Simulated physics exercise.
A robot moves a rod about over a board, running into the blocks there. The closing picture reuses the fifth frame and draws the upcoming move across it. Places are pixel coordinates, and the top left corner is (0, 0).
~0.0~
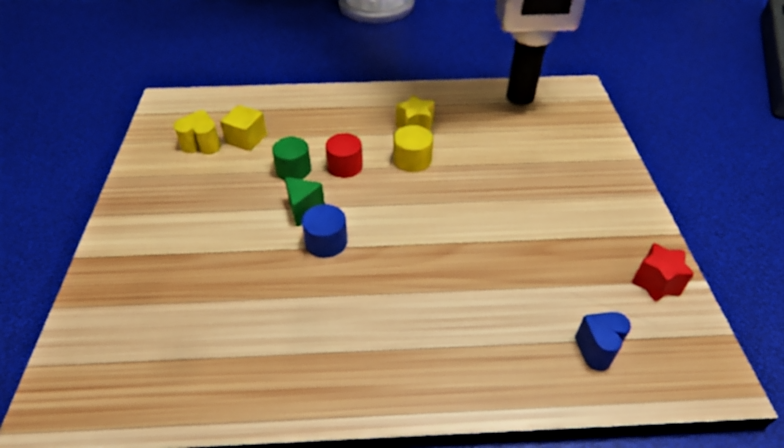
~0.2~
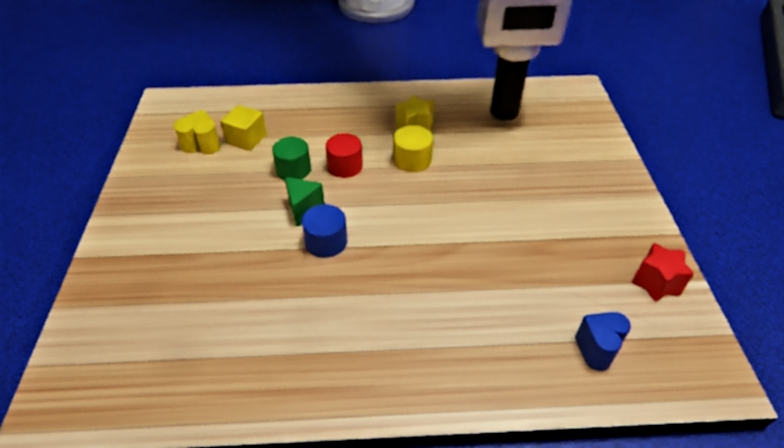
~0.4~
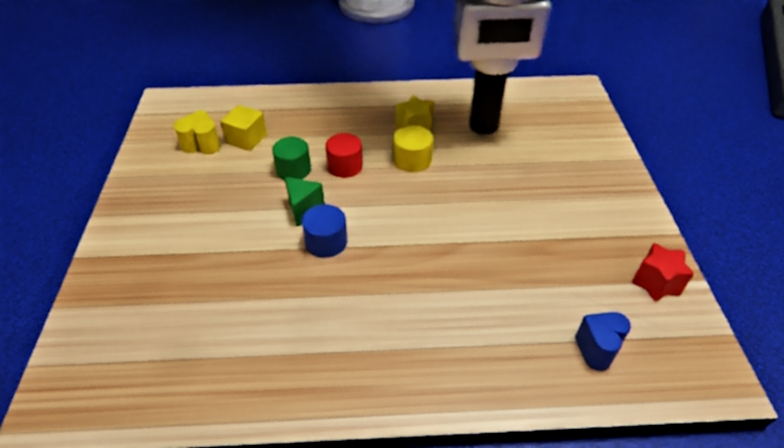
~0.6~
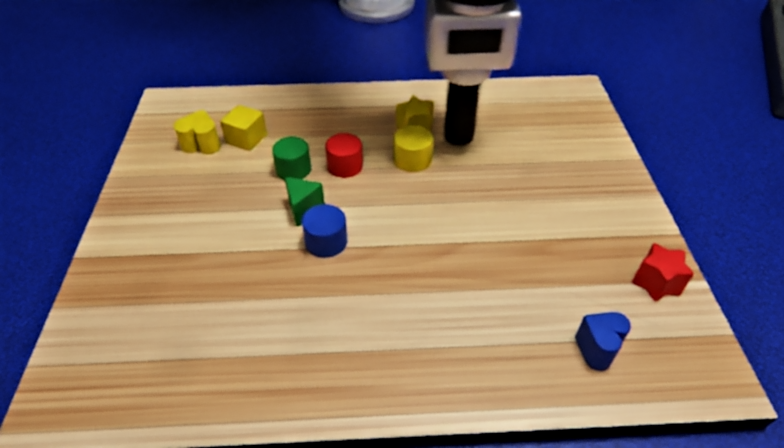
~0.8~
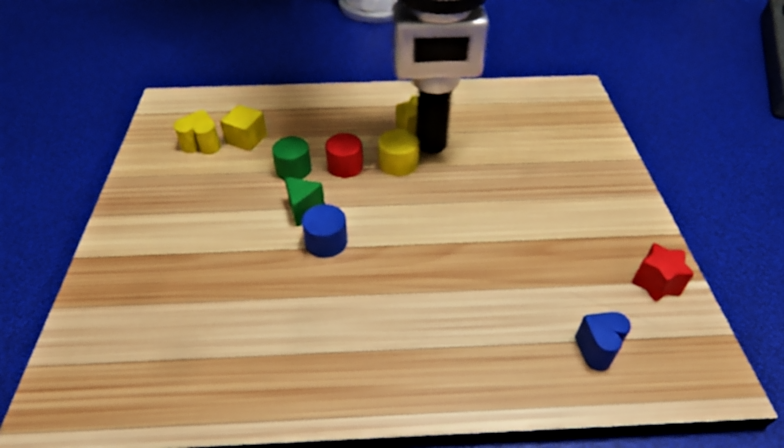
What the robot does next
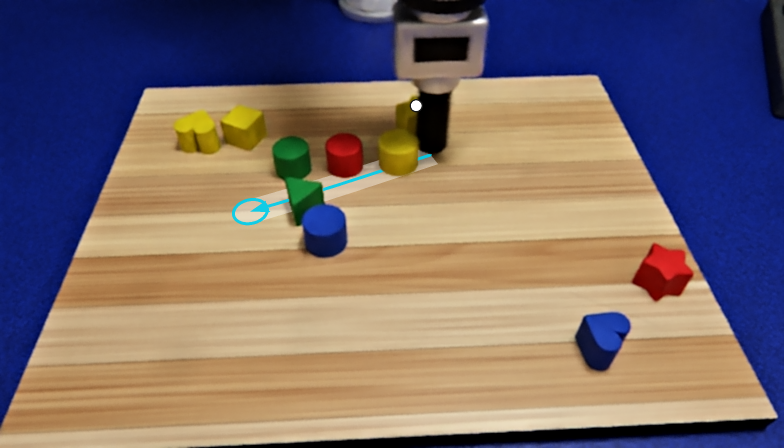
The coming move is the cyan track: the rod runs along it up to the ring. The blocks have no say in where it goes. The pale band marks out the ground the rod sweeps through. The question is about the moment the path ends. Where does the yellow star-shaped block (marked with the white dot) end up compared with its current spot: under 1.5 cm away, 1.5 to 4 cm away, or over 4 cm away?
Short of 1.5 cm.
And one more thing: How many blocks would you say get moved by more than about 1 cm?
Three or more shift.
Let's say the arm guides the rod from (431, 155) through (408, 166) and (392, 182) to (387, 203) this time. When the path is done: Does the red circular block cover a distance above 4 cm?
I believe not.
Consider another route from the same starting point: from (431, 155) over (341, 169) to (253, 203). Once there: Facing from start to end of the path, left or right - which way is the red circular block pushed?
Sideways shift: Left.
The drawn path runs straight from (431, 155) to (250, 211); the dot is on the yellow star-shaped block.
The first path, step by step. One third of the way, rod (374, 163); green circular block (271, 144); red circular block (307, 146); yellow circular block (338, 160).
Two thirds of the way, rod (312, 182); green circular block (265, 141); green triangular piece (266, 210), turned 15° anticlockwise; red circular block (299, 147); yellow circular block (276, 185).
At the end, rod (248, 201); green circular block (265, 141); green triangular piece (256, 222), turned 45° anticlockwise; red circular block (299, 147); yellow circular block (213, 212); yellow star-shaped block not moved.
